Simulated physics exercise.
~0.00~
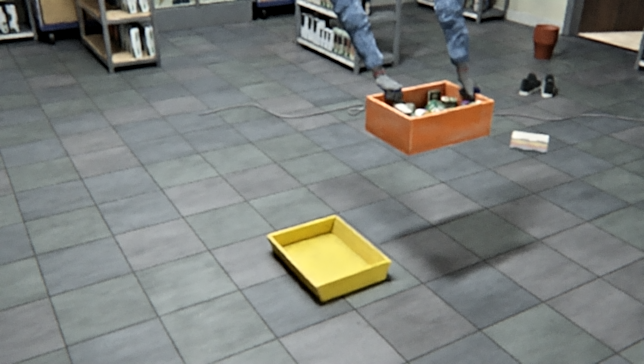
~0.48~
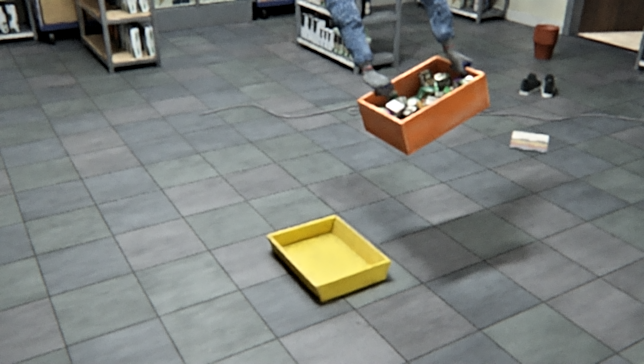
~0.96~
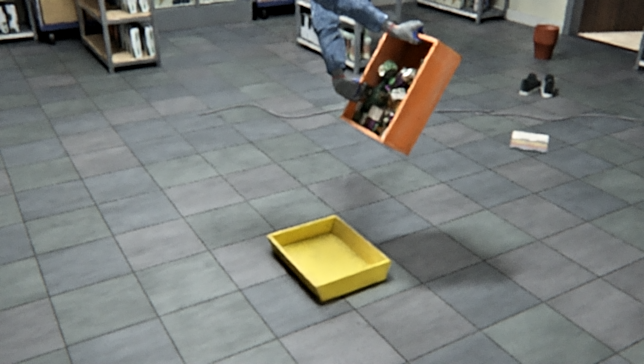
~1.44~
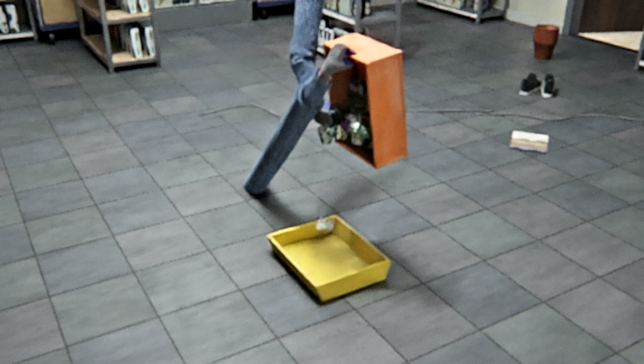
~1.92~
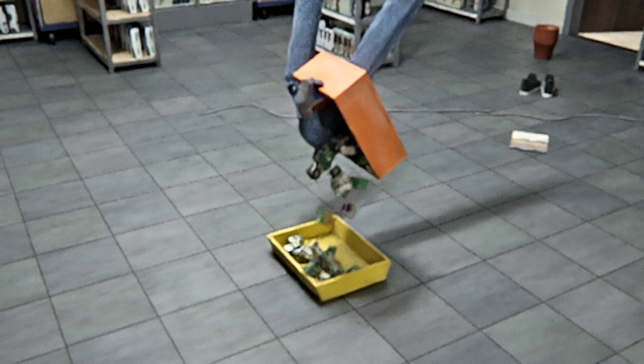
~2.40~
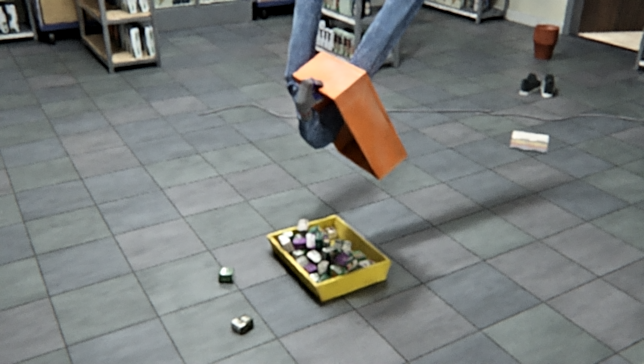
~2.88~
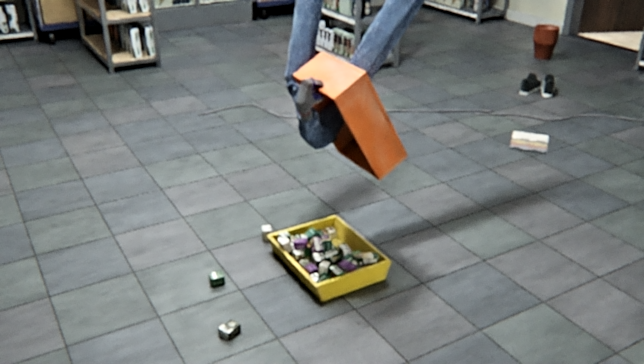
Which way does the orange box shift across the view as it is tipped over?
The orange box shifts to the left as it is tipped over.
